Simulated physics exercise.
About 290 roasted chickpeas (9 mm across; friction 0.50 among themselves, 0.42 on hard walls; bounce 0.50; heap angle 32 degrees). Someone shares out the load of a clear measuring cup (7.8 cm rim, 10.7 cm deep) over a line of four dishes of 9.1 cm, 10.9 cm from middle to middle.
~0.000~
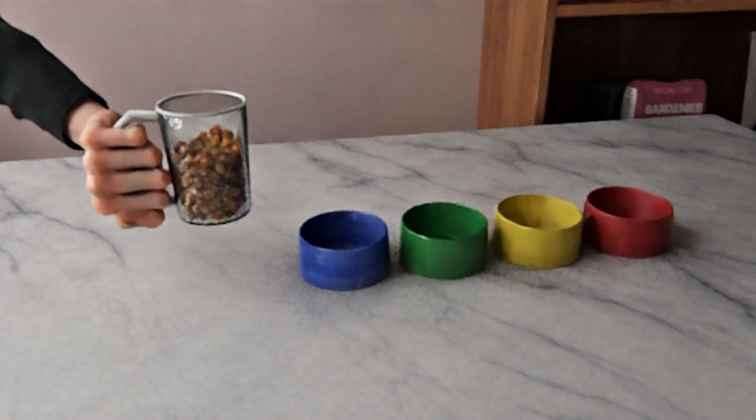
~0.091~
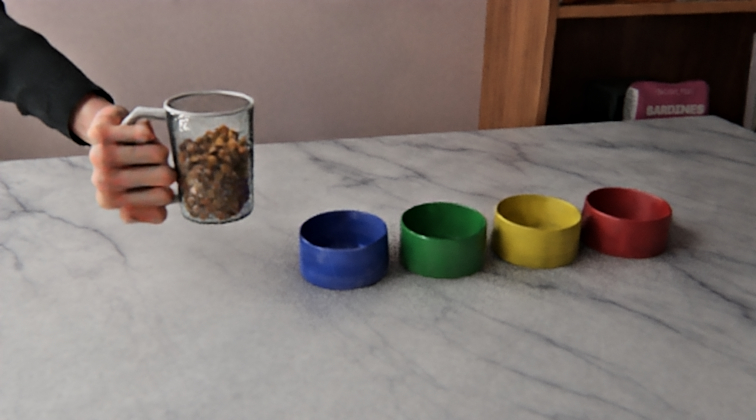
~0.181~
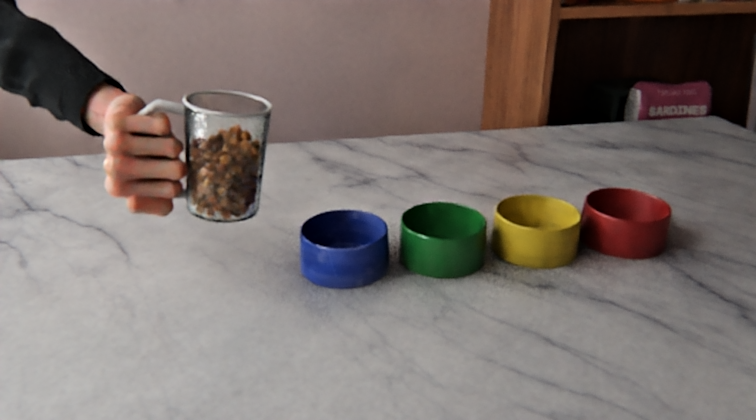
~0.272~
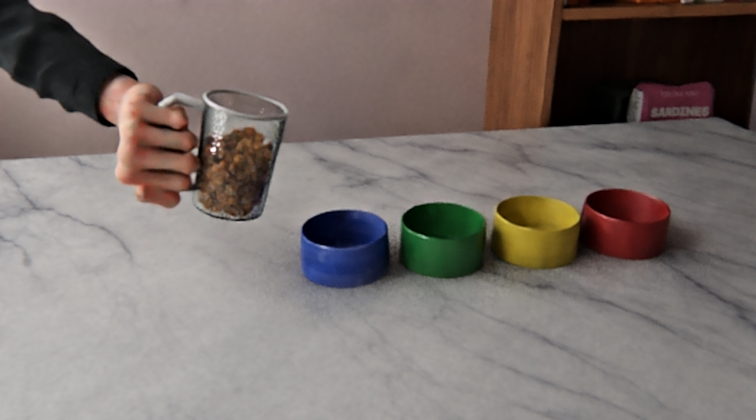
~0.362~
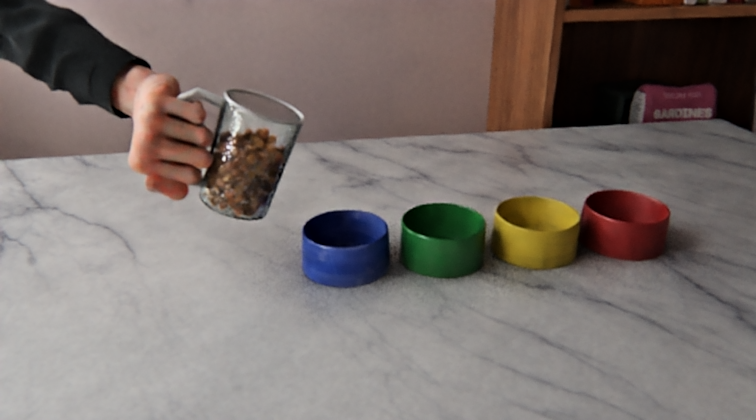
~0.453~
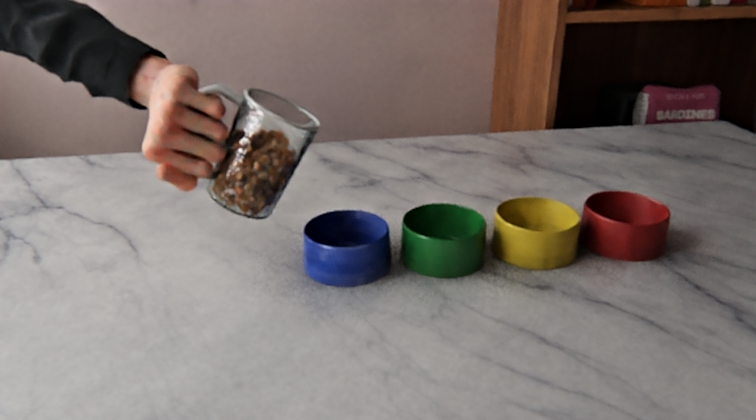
To begin with, a hand at the left holds a clear, handled cup of small brown pieces upright above a marbled table, beside blue, green, yellow and red dishes. The hand then moves the cup a short way right, tilting it gradually toward the blue dish, the pieces still inside.
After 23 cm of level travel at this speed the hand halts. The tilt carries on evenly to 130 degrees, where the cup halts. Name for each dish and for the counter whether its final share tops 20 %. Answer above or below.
Red below, blue below, green above, yellow below, counter below.
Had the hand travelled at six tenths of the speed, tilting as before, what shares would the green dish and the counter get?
Then: Green 10, counter 40.
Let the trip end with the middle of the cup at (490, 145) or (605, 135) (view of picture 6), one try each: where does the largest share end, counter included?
The winner: Green; green.
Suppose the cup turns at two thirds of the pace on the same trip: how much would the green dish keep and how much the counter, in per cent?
Green 20; counter 50.
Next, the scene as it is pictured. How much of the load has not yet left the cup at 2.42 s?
About 0 per cent.
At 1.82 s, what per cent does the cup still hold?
Some 45 per cent of the load.
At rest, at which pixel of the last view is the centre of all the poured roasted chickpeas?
Near (452, 236).
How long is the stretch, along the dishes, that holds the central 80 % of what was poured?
Roughly 6 cm.
After 1.27 s, tilt 87 degrees; cup holds 100 %.
Then, at 1.82 s, tilt 126 degrees; cup holds 45 %, green 55 %.
Then, at 2.42 s, tilt 130 degrees; cup holds 0 %, green 90 %.
In the end, at 2.7 s, red 0 %, blue 0 %, green 90 %, yellow 0 %, counter 10 %.
